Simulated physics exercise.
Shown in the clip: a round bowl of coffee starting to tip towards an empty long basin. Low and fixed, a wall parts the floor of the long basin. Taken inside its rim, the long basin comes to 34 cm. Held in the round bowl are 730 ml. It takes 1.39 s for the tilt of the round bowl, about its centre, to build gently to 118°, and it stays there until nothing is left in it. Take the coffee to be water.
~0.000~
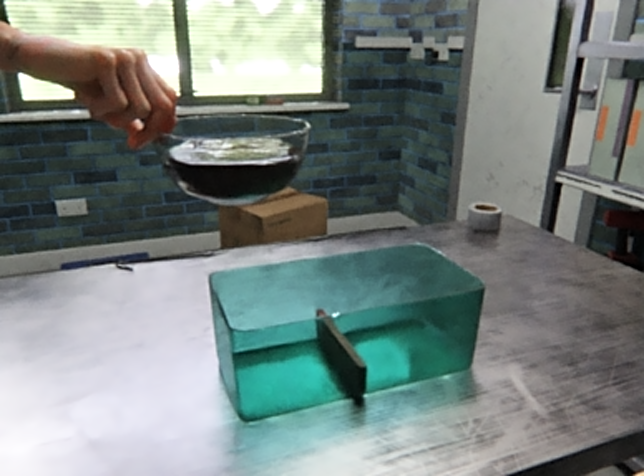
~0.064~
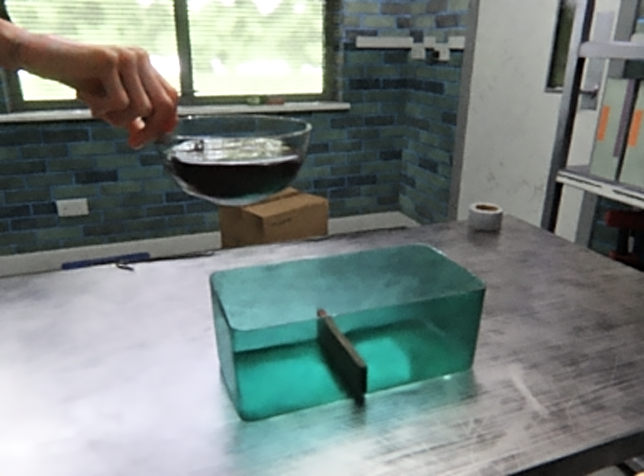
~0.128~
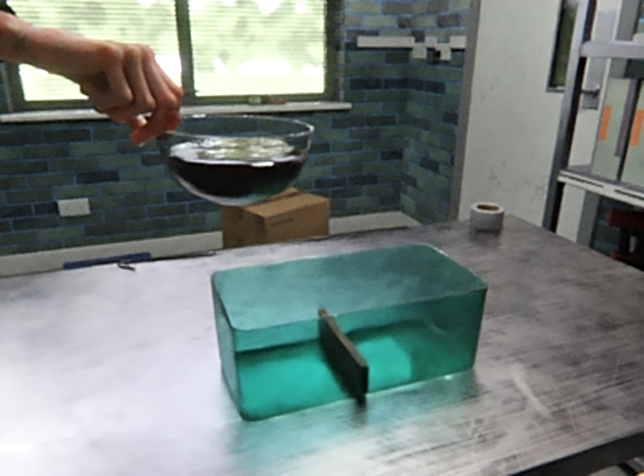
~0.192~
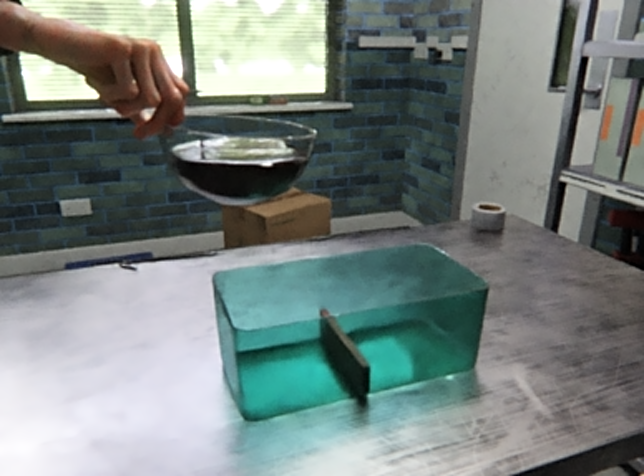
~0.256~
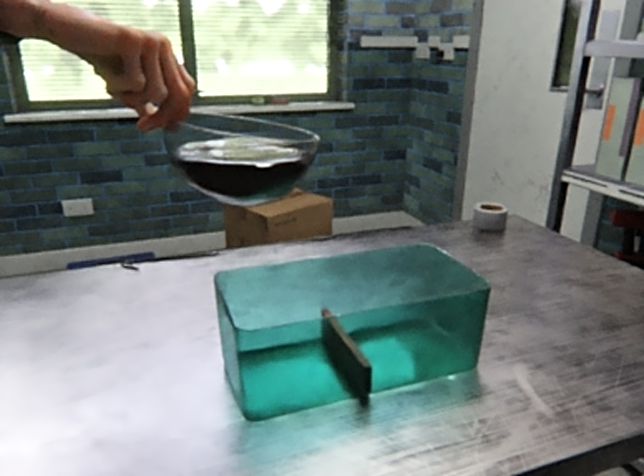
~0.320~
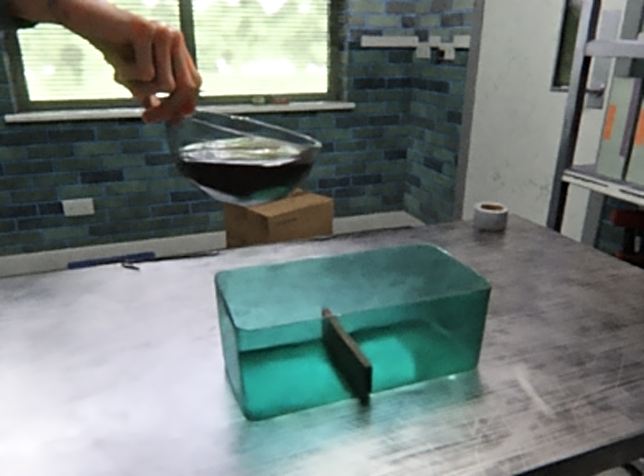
A hand at the upper left holds a clear round bowl of dark coffee above a worn metal table, seen from slightly above in a room with blue-green brick walls and a bright window. Below sits a long translucent teal basin with a dark upright wall, with a cardboard box and tape roll behind. The hand gently tilts the bowl rightward, its right rim lowering, while the basin stays put.
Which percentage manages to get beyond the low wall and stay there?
Beyond the low wall, roughly 66 per cent stays.
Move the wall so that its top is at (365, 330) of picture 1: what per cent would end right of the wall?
With the wall placed like that, close to 25 per cent.
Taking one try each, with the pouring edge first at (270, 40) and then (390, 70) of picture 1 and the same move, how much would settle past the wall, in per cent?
First 50, then 80 per cent.
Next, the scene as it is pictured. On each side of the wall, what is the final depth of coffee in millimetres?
Roughly 10 mm on the left side and 18 mm on the right side.
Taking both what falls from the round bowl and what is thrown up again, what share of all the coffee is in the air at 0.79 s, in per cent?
I'd put it at about 38 percent.
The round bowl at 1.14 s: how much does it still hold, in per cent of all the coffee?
What remains is about 0 percent of it all.
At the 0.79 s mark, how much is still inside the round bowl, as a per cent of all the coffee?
Roughly 42 percent.
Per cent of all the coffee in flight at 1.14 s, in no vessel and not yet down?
Some 4 per cent.
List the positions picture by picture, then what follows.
In the first frame, it leans 0°; its right rim is at (305, 124); the coffee meets the walls at (161, 154) and (298, 147); the long basin's rim runs from (218, 301) to (454, 264); the wall's top is at (339, 336).
In the second frame, it leans 1°; its right rim is at (306, 125); the coffee meets the walls at (162, 154) and (299, 147).
In the third frame, it leans 2°; its right rim is at (308, 127); the coffee meets the walls at (165, 153) and (300, 148).
In the fourth frame, it leans 5°; its right rim is at (311, 131); the coffee meets the walls at (167, 153) and (303, 148).
In the fifth frame, it leans 10°; its right rim is at (314, 136); the coffee meets the walls at (171, 153) and (307, 149).
In the sixth frame, it leans 15°; its right rim is at (316, 143); the coffee meets the walls at (175, 153) and (310, 148).
By 0.79 s the tilt is 72° and 42 per cent is still to pour, 2 is left of the wall and 17 right of it.
By 1.14 s the tilt is 109° and 0 per cent is still to pour, 31 is left of the wall and 65 right of it.
By 1.50 s the tilt is 118° and 0 per cent is still to pour, 34 is left of the wall and 66 right of it.
By 1.89 s the tilt is 118° and 0 per cent is still to pour, 34 is left of the wall and 66 right of it.
At rest 34 per cent lies left of the wall, 66 right of it and 1 outside.
